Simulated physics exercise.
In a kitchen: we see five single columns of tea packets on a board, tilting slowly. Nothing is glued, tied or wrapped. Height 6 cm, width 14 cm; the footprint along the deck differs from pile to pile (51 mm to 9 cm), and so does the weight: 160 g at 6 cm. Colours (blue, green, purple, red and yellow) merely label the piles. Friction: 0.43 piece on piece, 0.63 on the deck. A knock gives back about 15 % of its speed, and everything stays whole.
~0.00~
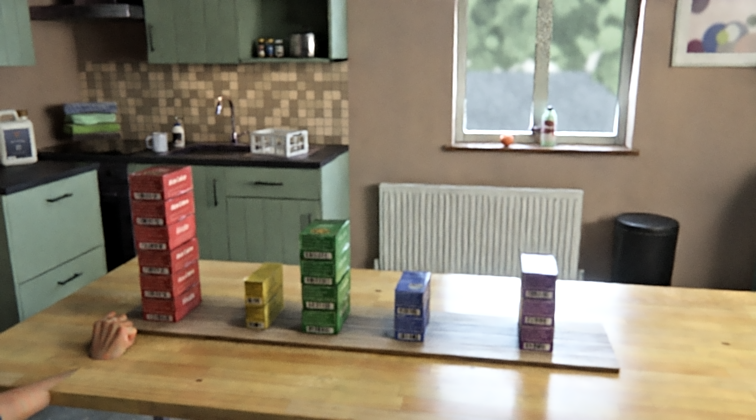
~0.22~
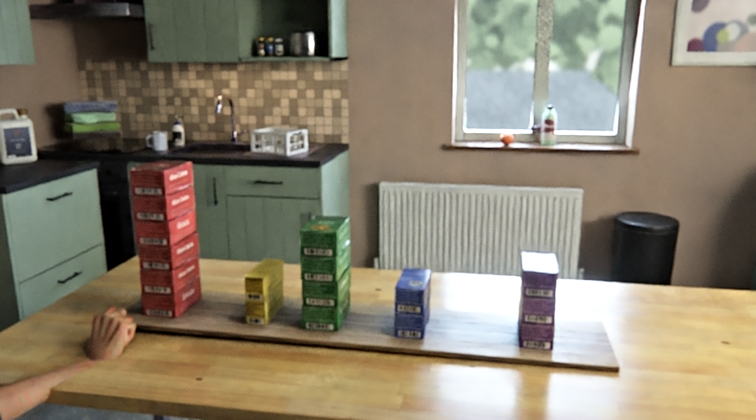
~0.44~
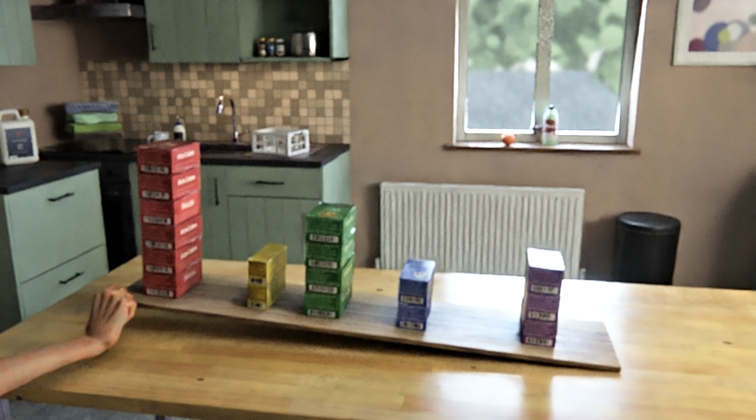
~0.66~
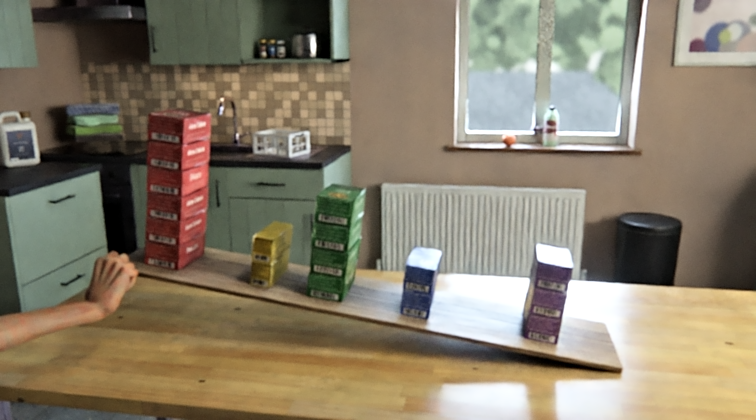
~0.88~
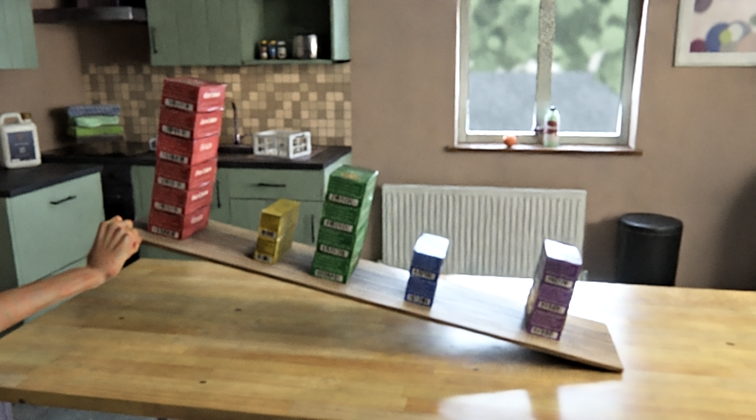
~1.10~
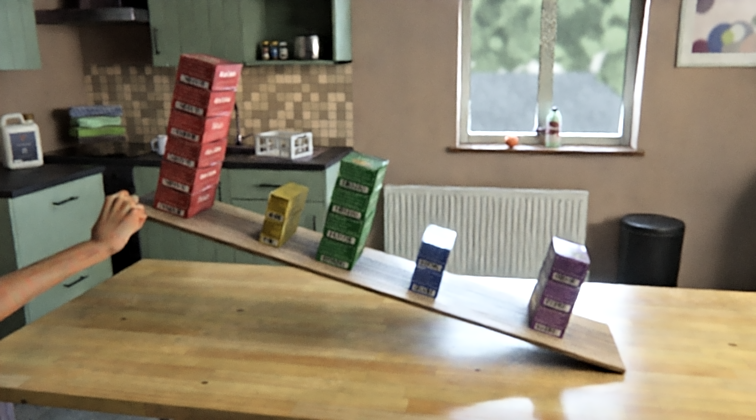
A tall red stack of small boxes stands at the left of a wooden board on a kitchen table, seen from the front by a still camera. Shorter yellow, green, blue and purple stacks line up to its right, with green cupboards, a radiator and a window behind. A hand at the left steadily raises that end of the board, and the stacks lean rightward with the slope.
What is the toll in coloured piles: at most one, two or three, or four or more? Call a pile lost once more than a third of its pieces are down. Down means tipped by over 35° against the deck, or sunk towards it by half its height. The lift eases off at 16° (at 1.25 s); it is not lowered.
The toll is four or more.
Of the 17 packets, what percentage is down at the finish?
Roughly 95 per cent of them.
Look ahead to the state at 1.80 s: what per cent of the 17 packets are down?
45 per cent by then.
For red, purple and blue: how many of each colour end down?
By colour: Red 6, purple 3, blue 1.
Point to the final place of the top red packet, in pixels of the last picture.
At about (408, 215).
After 1.36 s, slope 16°; none of the 17 packets down, 6 disturbed; top red packet 15° from how it stood.
After 1.60 s, slope 16°; 6 of the 17 packets down; top red packet on its side; top yellow packet 13° from how it stood.
After 1.80 s, slope 16°; 8 of the 17 packets down; top red packet 47° from how it stood, 14 cm lower; top green packet 43° from how it stood, 33 mm lower.
After 2.22 s, slope 16°; 11 of the 17 packets down; top green packet on its side; top blue packet on its side.
In the end (3.0 s), slope 16°; 16 of the 17 packets down; top blue packet on its side; top green packet on its side. Wrecked, blue, green, purple, red and yellow. From the last view, middles, top blue packet near (508, 291), top green packet near (538, 291).
